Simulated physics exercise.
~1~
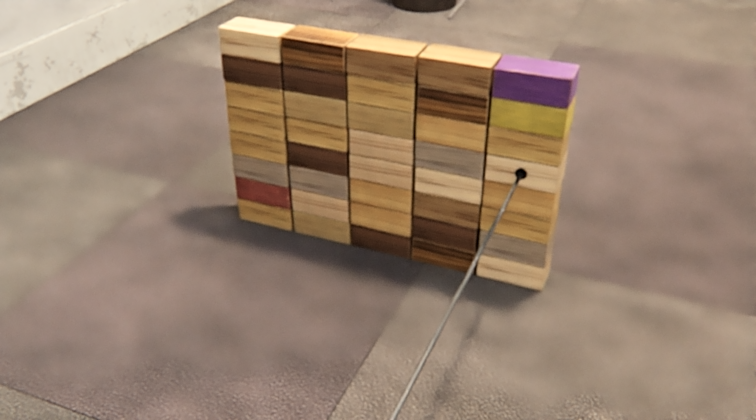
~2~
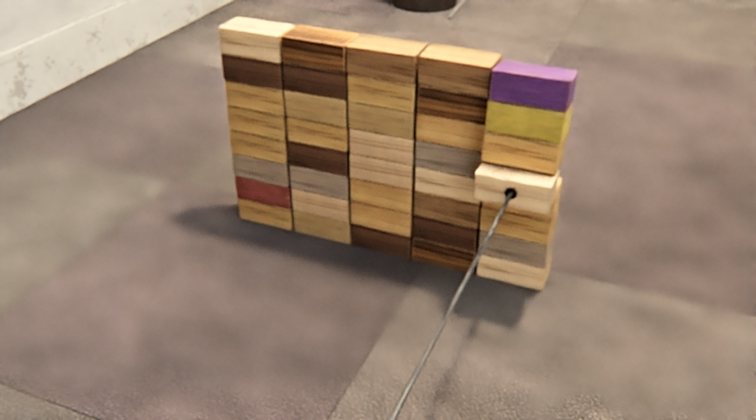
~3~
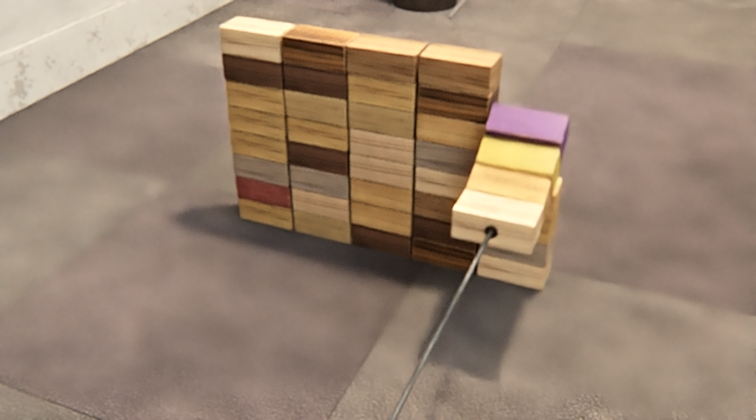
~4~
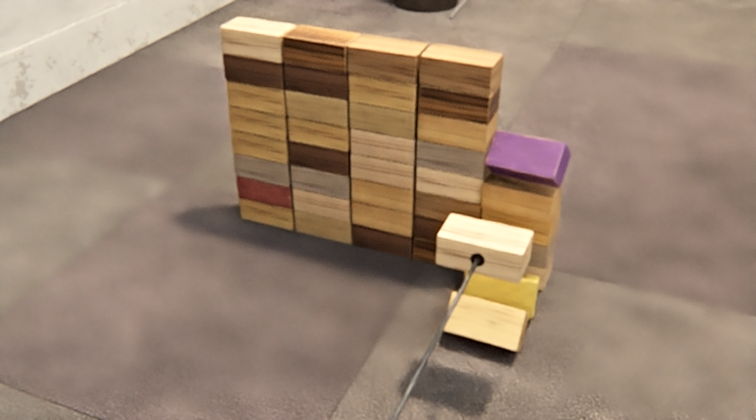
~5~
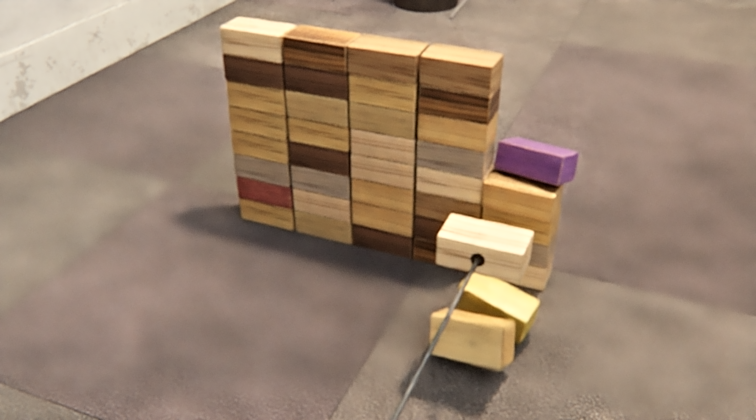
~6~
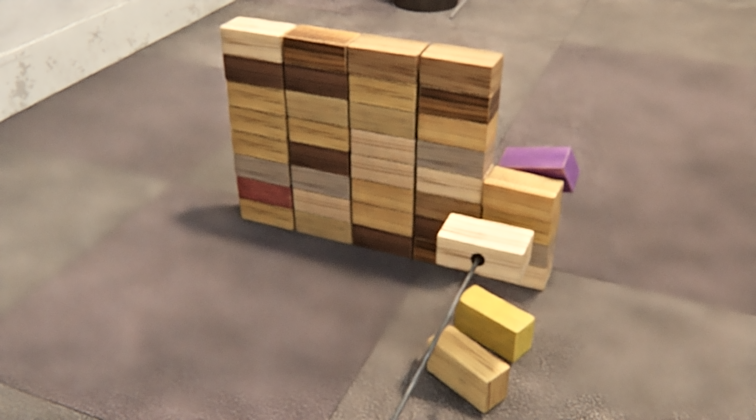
On a grey floor, a thin rod drew a pale block out of the right-hand column of a wooden block wall, and the three above toppled, the yellow and a plain one landing in front while the purple dropped behind, leaving the rest standing.
